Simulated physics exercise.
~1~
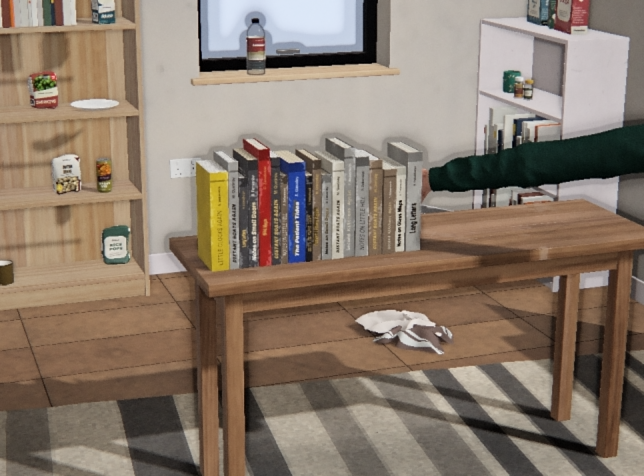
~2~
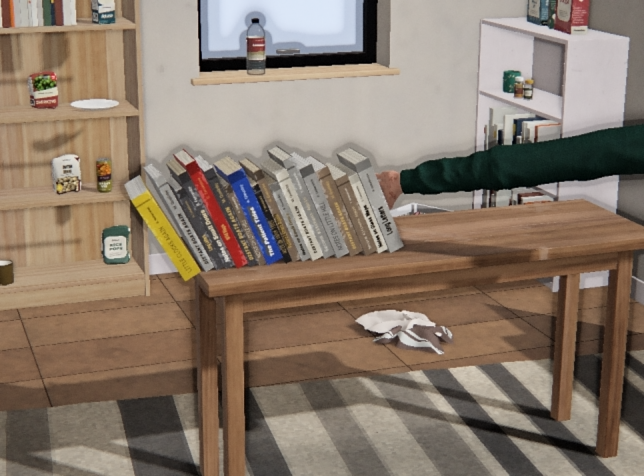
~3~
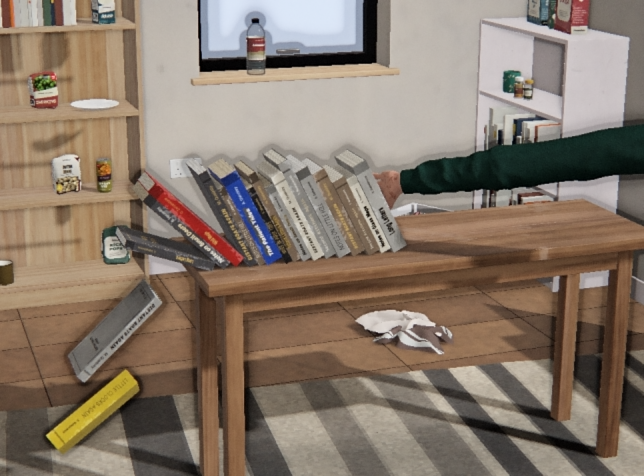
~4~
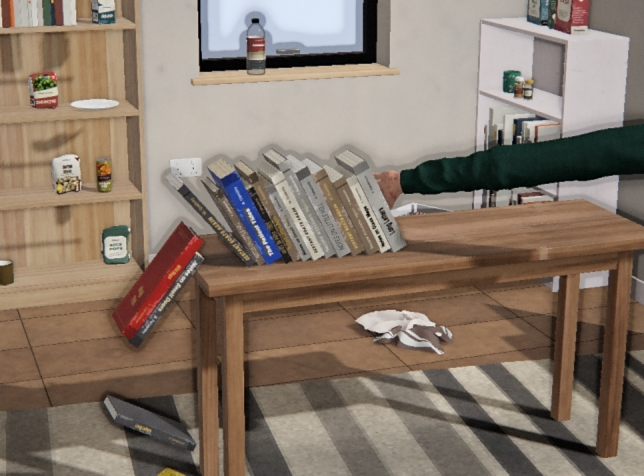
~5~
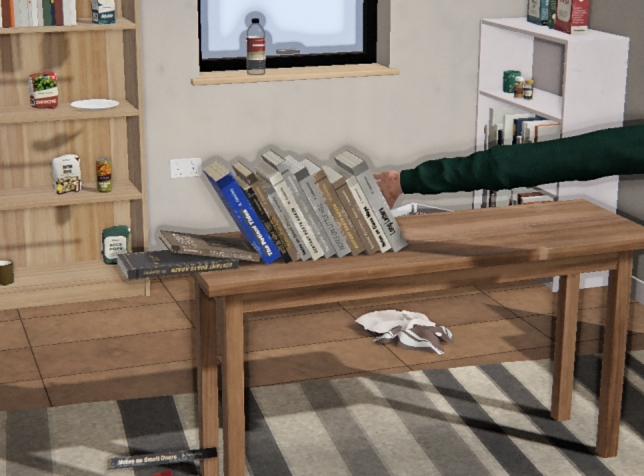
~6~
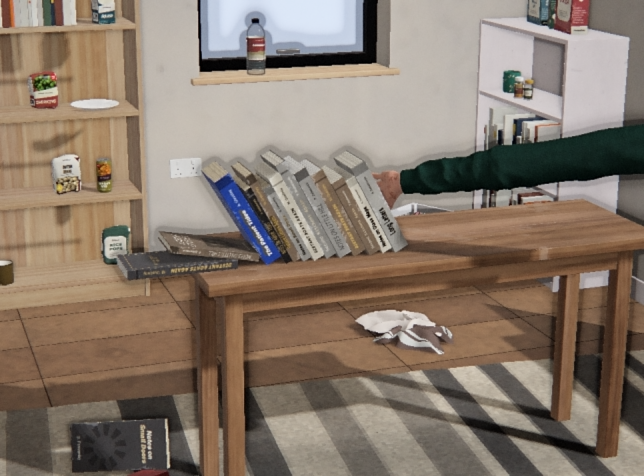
In a room with shelves and a window, a hand pushes a row of upright books left along a wooden table until they lean and several tumble off the end, including the yellow and red ones, while the blue book stays leaning on top.
